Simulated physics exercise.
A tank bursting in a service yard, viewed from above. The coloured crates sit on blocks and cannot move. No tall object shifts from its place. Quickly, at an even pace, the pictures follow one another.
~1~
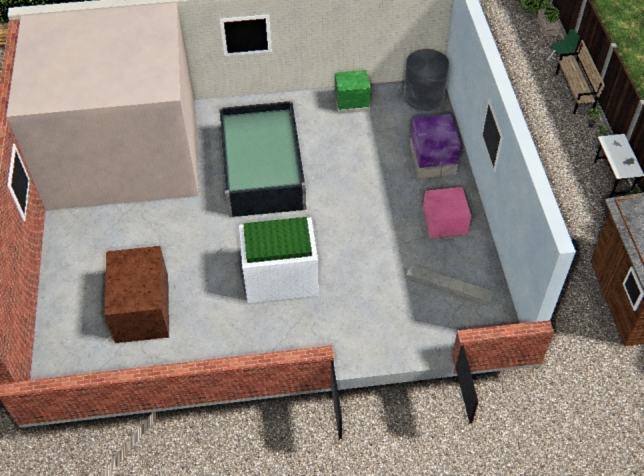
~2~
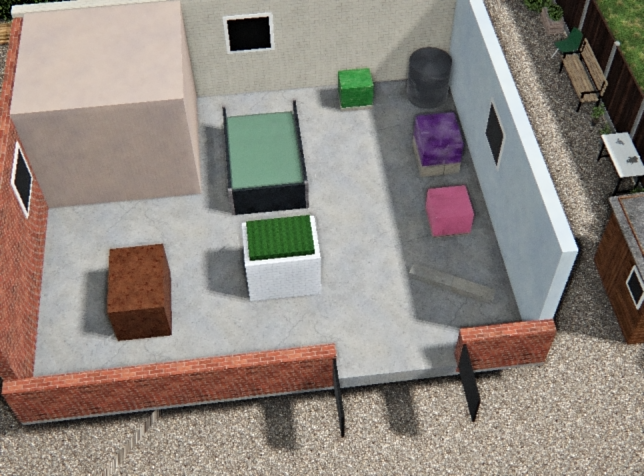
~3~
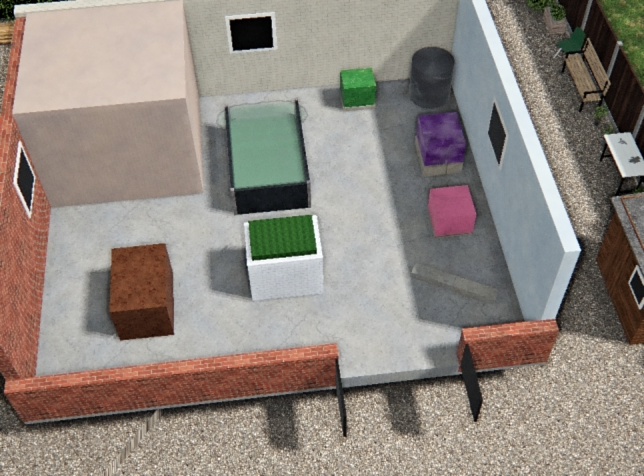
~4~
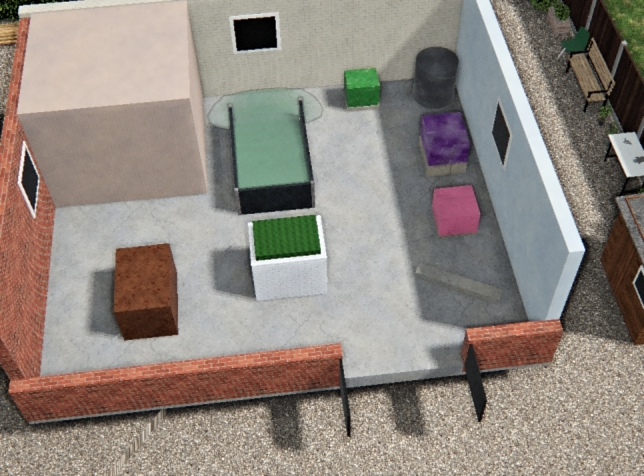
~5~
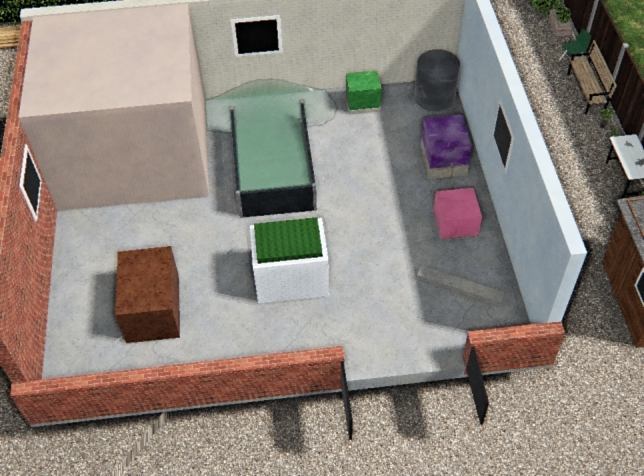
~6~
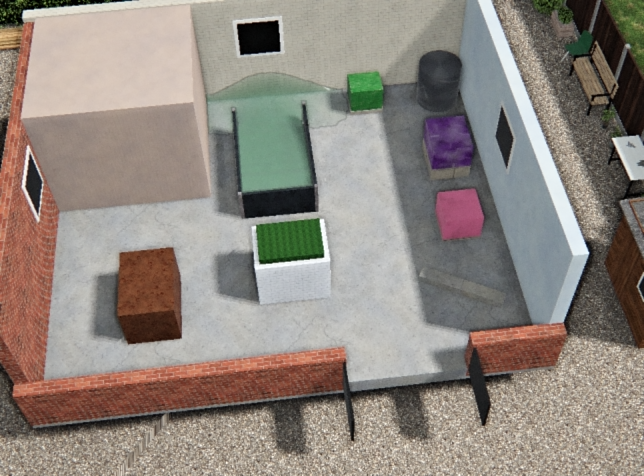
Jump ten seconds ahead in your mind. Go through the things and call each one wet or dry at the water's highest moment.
Called one by one: The purple crate is dry; the green crate is wet; the pink crate is wet.
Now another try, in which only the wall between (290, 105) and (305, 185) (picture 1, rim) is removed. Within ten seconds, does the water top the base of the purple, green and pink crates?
The purple crate is flooded, the green crate is flooded and the pink crate is flooded.
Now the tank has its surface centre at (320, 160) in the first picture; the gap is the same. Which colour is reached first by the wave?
It is the one in green.
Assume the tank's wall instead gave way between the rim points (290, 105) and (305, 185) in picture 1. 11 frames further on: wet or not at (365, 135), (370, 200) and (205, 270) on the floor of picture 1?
Okay, the first is waterlogged, the next is waterlogged, and the last is left untouched.
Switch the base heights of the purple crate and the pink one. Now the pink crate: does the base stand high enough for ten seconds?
Note: Pink crate is left dry.
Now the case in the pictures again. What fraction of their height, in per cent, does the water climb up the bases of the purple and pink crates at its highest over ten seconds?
I'd put it at some 40 % for one and some 170 % for the other, in that order.
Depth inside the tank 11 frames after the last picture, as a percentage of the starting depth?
I'd put it close to 38 percent.
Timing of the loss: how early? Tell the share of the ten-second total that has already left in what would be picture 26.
About 0 per cent.
A moment on, water covers 10 % of the floor; the purple crate not reached, the green crate water round its plinth, the pink crate not reached.
Next, water covers 15 % of the floor; the purple crate not reached, the green crate water round its plinth, the pink crate not reached.
Then, water covers 45 % of the floor; the purple crate water round its plinth, the green crate water round its plinth, the pink crate water round its plinth.
Later, water covers 75 % of the floor; the purple crate water round its plinth, the green crate water round its plinth, the pink crate water round its plinth.
In the end, water covers 85 % of the floor; the purple crate stayed above the water, the green crate was topped, the pink crate was topped.
